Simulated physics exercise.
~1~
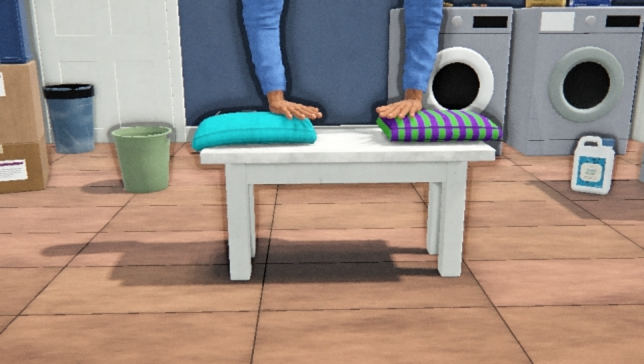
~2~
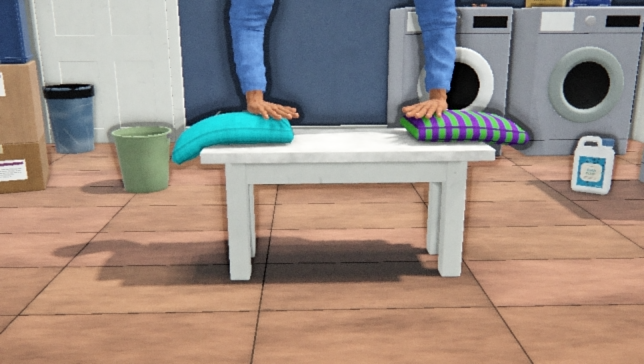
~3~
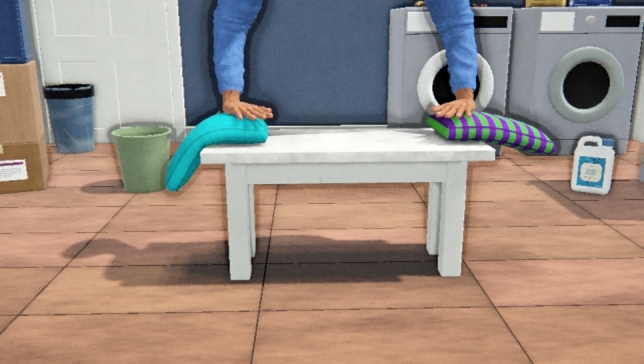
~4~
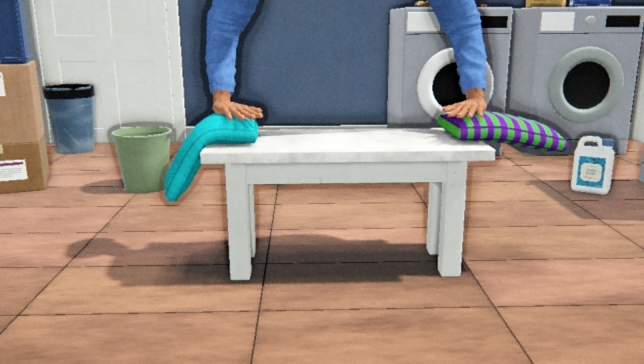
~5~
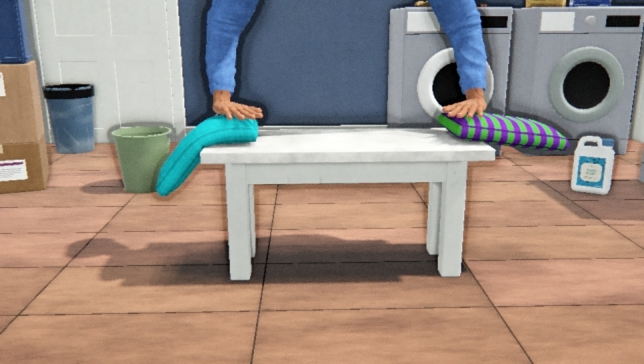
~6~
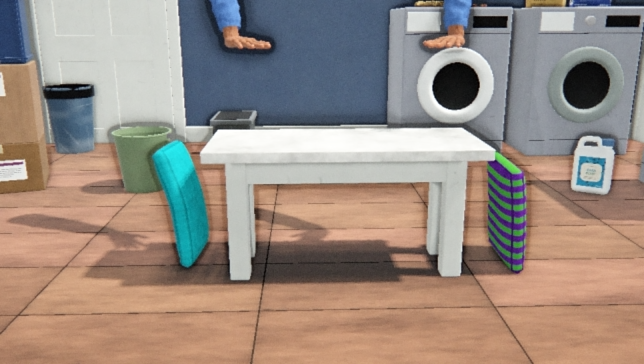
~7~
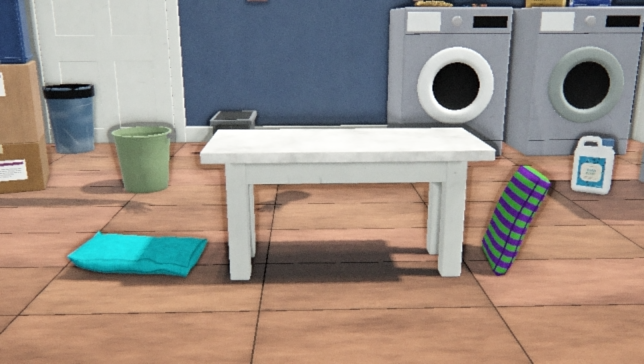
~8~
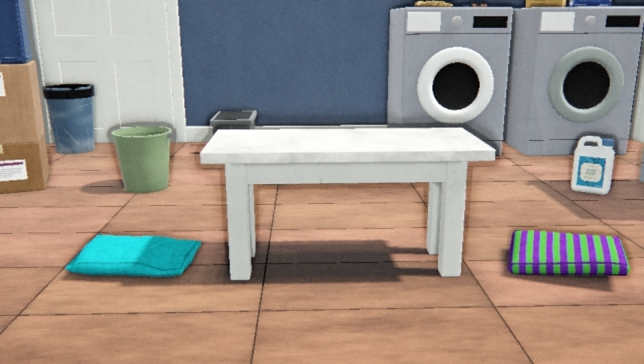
At the start, two hands press on a turquoise pillow and a purple and green striped pillow lying on a white table in a laundry room. The hands push them apart, the turquoise one to the left and the striped one to the right, until both jut past the ends. The turquoise pillow bends down over its edge while the striped one sags only slightly. The hands then lift away, and both pillows slip off and drop upright beside the table. The turquoise pillow flops flat first, then the striped one topples, and both lie on the tiled floor.
